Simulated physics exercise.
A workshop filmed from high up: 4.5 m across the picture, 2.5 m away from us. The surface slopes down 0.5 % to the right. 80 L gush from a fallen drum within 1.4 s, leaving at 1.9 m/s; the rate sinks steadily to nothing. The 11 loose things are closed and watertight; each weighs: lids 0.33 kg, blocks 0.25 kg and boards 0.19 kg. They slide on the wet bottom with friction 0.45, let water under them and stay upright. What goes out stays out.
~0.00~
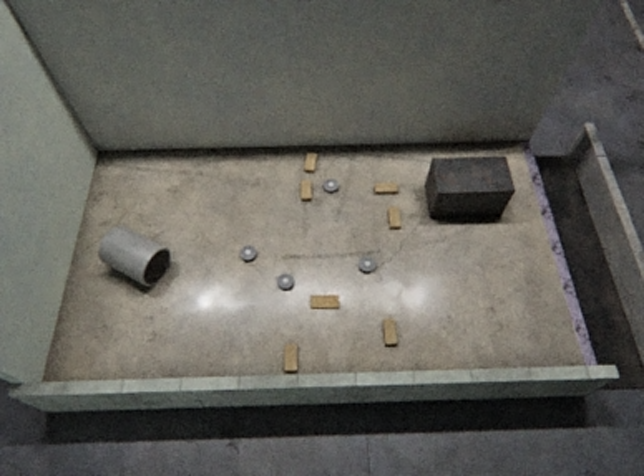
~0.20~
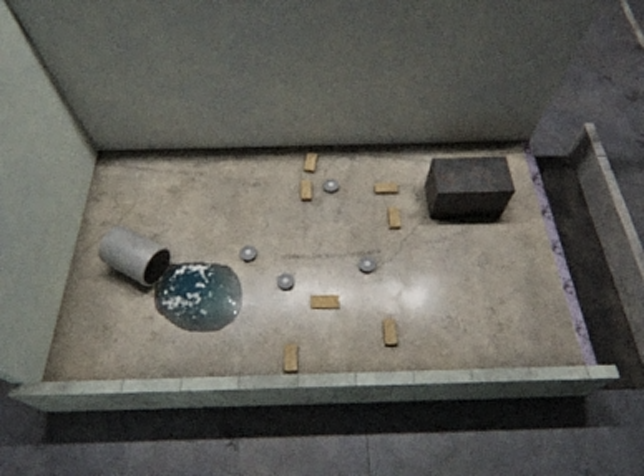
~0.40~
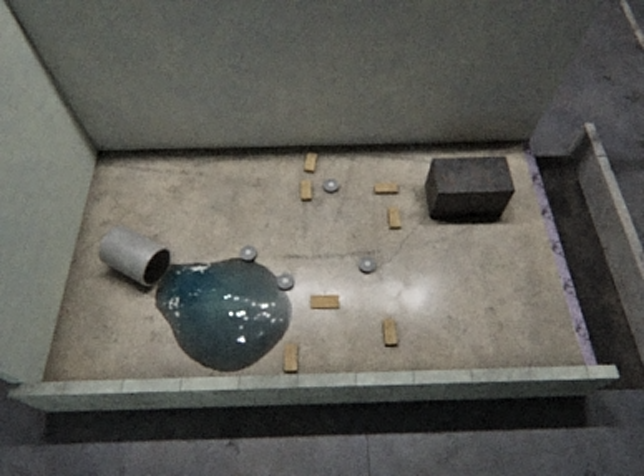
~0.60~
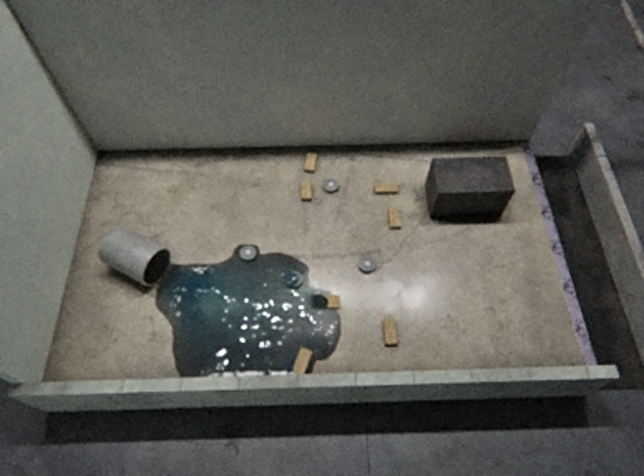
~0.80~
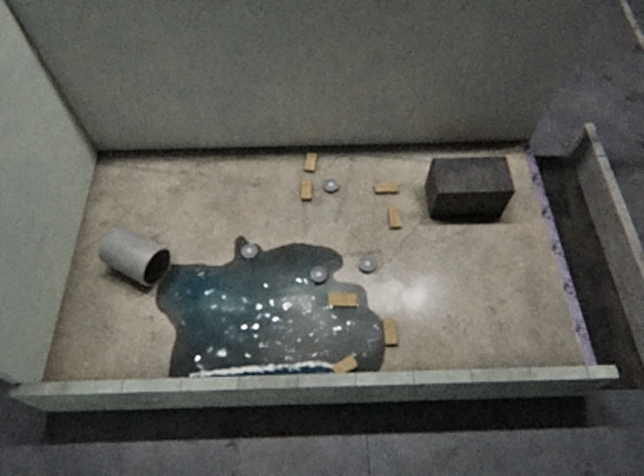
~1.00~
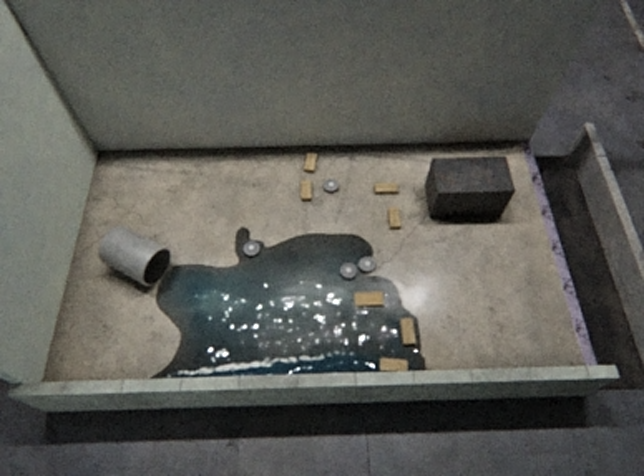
In this clip, dark water pours from a gray cylinder at the left of a walled floor and spreads toward the right, carrying several small wooden blocks and round lids rightward while the large dark box stays still.
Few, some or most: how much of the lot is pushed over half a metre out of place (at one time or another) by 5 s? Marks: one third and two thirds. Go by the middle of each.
It is from one to two thirds.
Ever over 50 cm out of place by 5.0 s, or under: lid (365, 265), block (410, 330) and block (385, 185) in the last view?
In turn: More, past it, less.
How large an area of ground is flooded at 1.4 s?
About 3.0 m2.
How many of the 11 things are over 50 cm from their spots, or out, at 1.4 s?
4 of them.
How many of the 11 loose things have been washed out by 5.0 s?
I count 4.
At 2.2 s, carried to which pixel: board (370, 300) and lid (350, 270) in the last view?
Around (559, 288) and (480, 278).
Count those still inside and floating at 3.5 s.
I count 0.
After 1.4 s 4 of 11 are over 50 cm from their spots; 3 afloat.
After 2.2 s 5 of 11 are over 50 cm from their spots; 0 afloat.
After 3.5 s 6 of 11 are over 50 cm from their spots; 0 afloat.
After 5.0 s 6 of 11 are over 50 cm from their spots, and 6 have been at some point; 0 afloat.
